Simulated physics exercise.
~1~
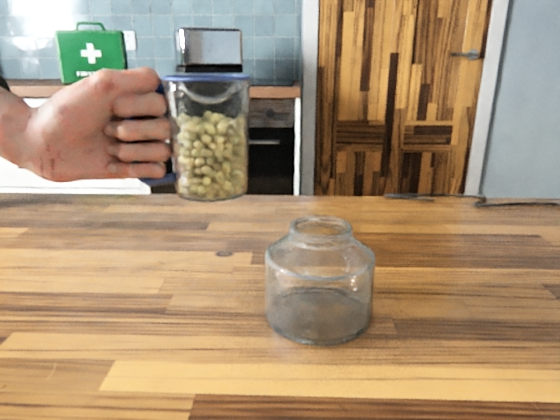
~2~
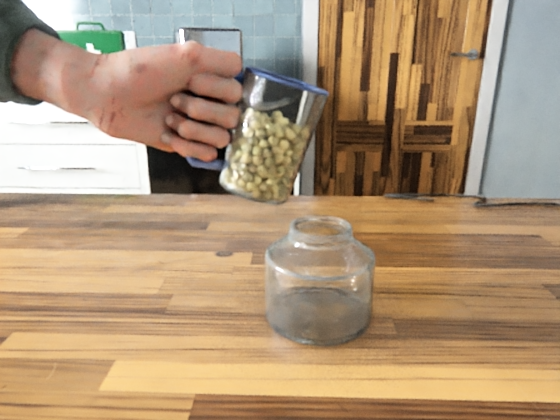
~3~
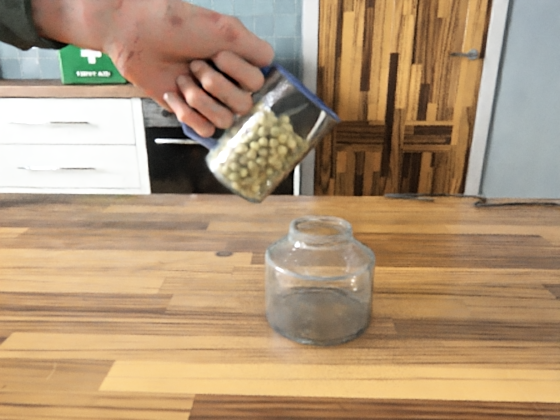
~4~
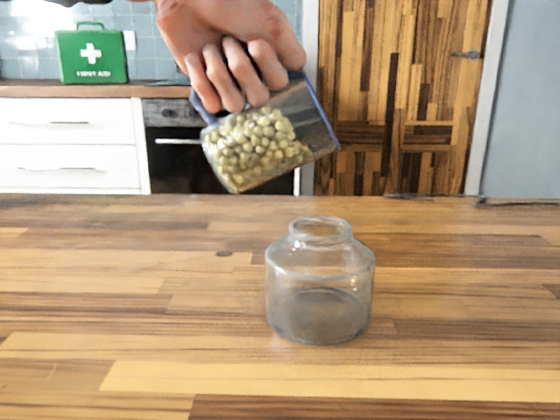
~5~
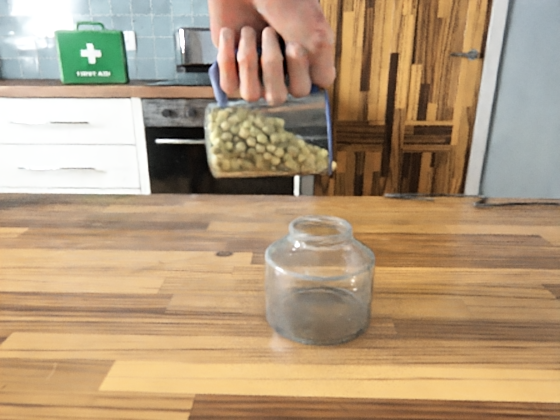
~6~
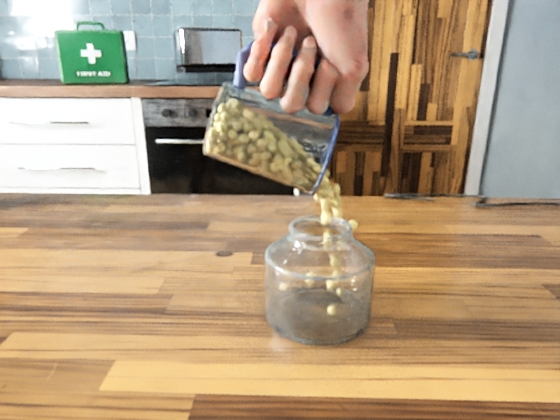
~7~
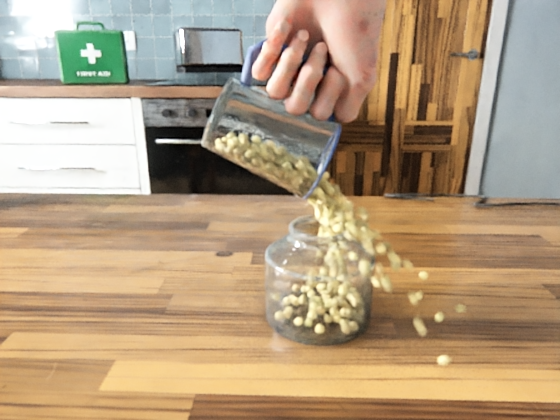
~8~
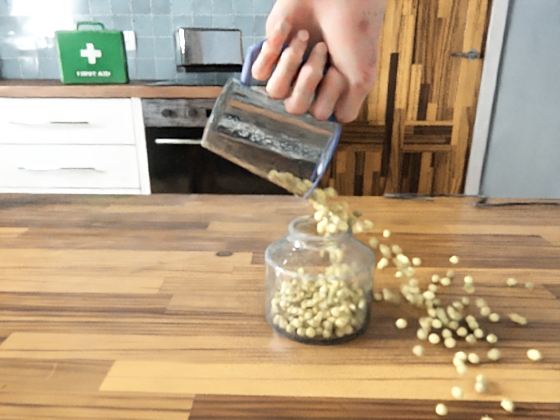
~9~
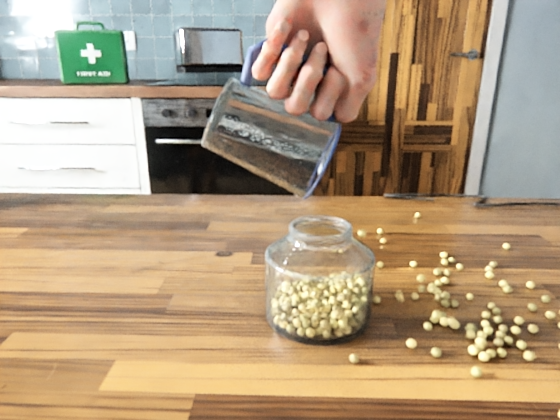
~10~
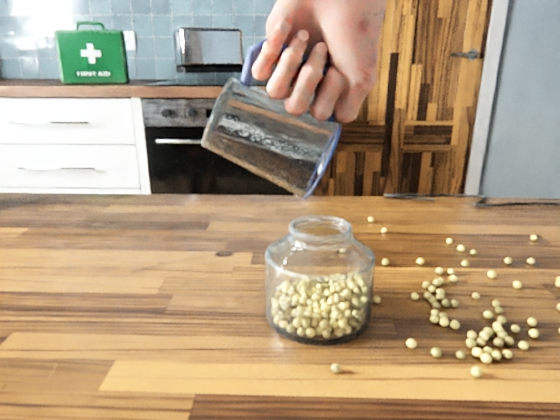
A hand reaches in from the upper left, holding a clear handled cup of pale soya beans above a striped wooden counter, seen from the front in a kitchen. A squat, empty glass jar stands near the middle, with a green first aid box, white drawers and a wooden door behind. The hand moves right and tips the cup steadily over the jar. Beans begin to trickle, then rush out, some filling the jar while others overshoot and scatter to the right. Finally the cup hangs tilted and empty, with most beans in the jar and the rest strewn across the counter.
